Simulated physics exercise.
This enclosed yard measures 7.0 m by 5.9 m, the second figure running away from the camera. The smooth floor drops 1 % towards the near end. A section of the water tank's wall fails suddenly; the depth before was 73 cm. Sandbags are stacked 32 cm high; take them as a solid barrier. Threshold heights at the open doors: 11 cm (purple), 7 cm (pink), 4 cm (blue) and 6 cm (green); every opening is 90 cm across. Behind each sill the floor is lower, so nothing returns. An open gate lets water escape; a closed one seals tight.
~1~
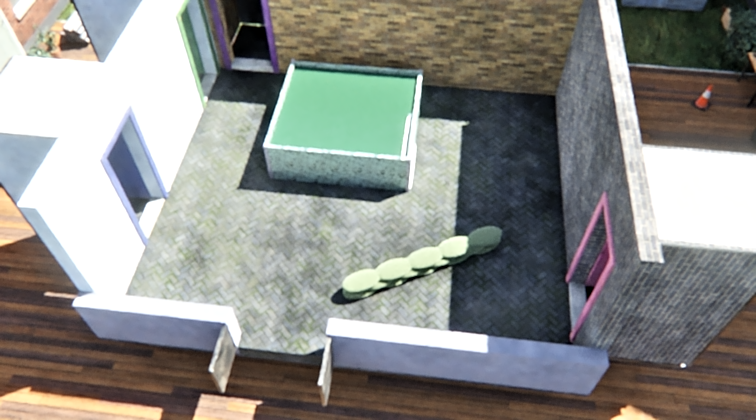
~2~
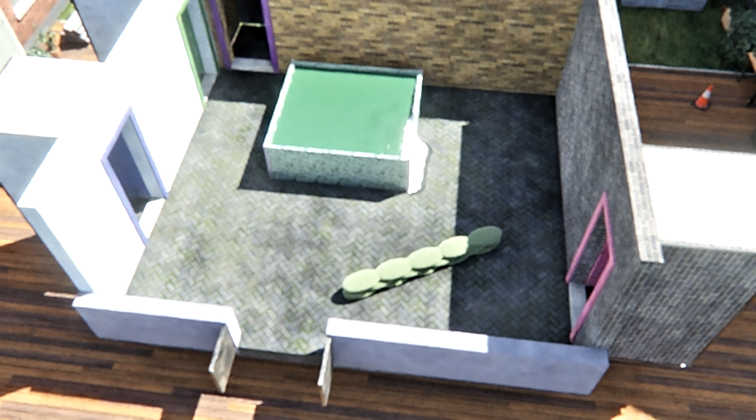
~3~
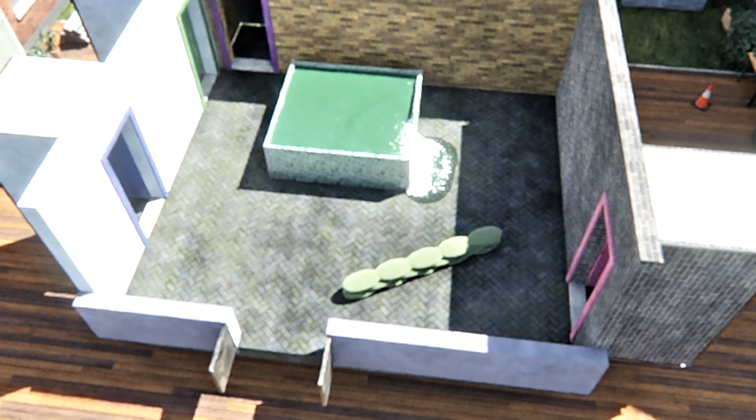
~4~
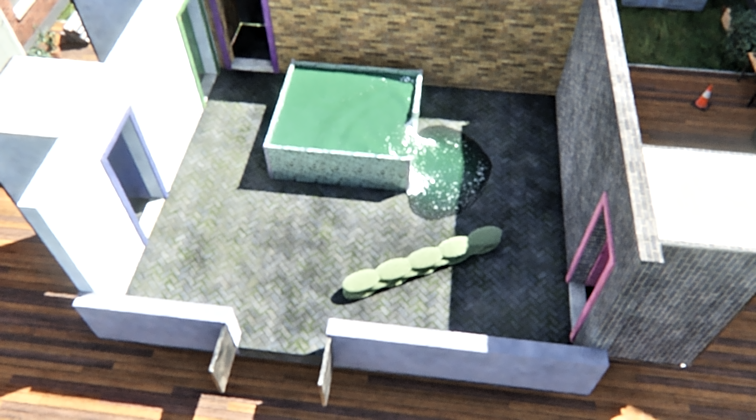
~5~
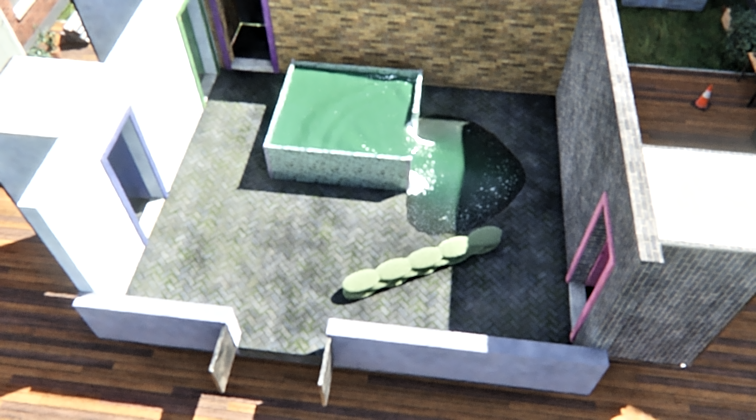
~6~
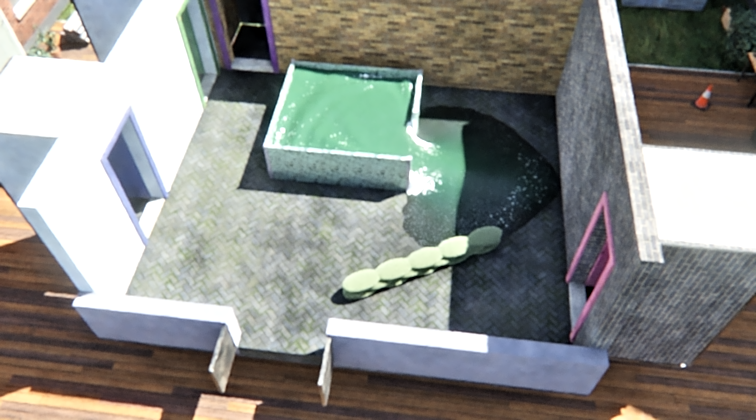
At first, a square tank of green water stands whole and still in a paved, walled yard, above a slanting row of pale sandbags. Then water bursts from its right side in white foam, and the pool fans out across the paving, reaching the sandbags' right end and the right wall.
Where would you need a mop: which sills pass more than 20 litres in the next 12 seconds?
Door by door: At the purple door it stays under the limit; at the pink door it exceeds the limit; at the blue door it passes the limit; at the green door it goes over the limit.
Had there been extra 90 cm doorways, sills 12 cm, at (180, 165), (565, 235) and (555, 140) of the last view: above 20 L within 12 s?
In turn: Below, past it, over.
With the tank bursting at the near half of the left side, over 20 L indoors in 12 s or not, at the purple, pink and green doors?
Against that limit: Purple above, pink past it, green over.
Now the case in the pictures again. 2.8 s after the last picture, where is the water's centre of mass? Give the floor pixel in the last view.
Near (421, 170).
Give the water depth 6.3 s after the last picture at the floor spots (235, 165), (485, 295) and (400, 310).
About 0, 6 and 13 cm.
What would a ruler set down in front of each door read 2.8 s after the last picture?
Depths in cm: Purple 0, pink 11, blue 0, green 0.
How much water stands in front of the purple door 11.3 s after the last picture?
About 7.5 cm.
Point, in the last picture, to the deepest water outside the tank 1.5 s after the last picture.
Around (558, 212).
Then, 0.7 s after the last picture water covers 25 % of the floor and is deepest (43 cm) near (415, 175); purple door not reached, pink door not reached, blue door not reached, green door not reached.
Then, 1.5 s after the last picture water covers 30 % of the floor and is deepest (42 cm) near (558, 212); purple door not reached, pink door 12 cm at the sill, 2 L in, blue door not reached, green door not reached.
Then, 2.8 s after the last picture water covers 50 % of the floor and is deepest (32 cm) near (568, 369); purple door not reached, pink door 11 cm at the sill, 18 L in, blue door not reached, green door not reached.
Then, 6.3 s after the last picture water covers 85 % of the floor and is deepest (21 cm) near (530, 365); purple door 5 cm at the sill, 0 L in, pink door 13 cm at the sill, 74 L in, blue door 6 cm at the sill, 1 L in, green door 12 cm at the sill, 36 L in.
Then, 11.3 s after the last picture water covers 95 % of the floor and is deepest (16 cm) near (568, 369); purple door 7 cm at the sill, 0 L in, pink door 14 cm at the sill, 179 L in, blue door 10 cm at the sill, 44 L in, green door 10 cm at the sill, 91 L in.
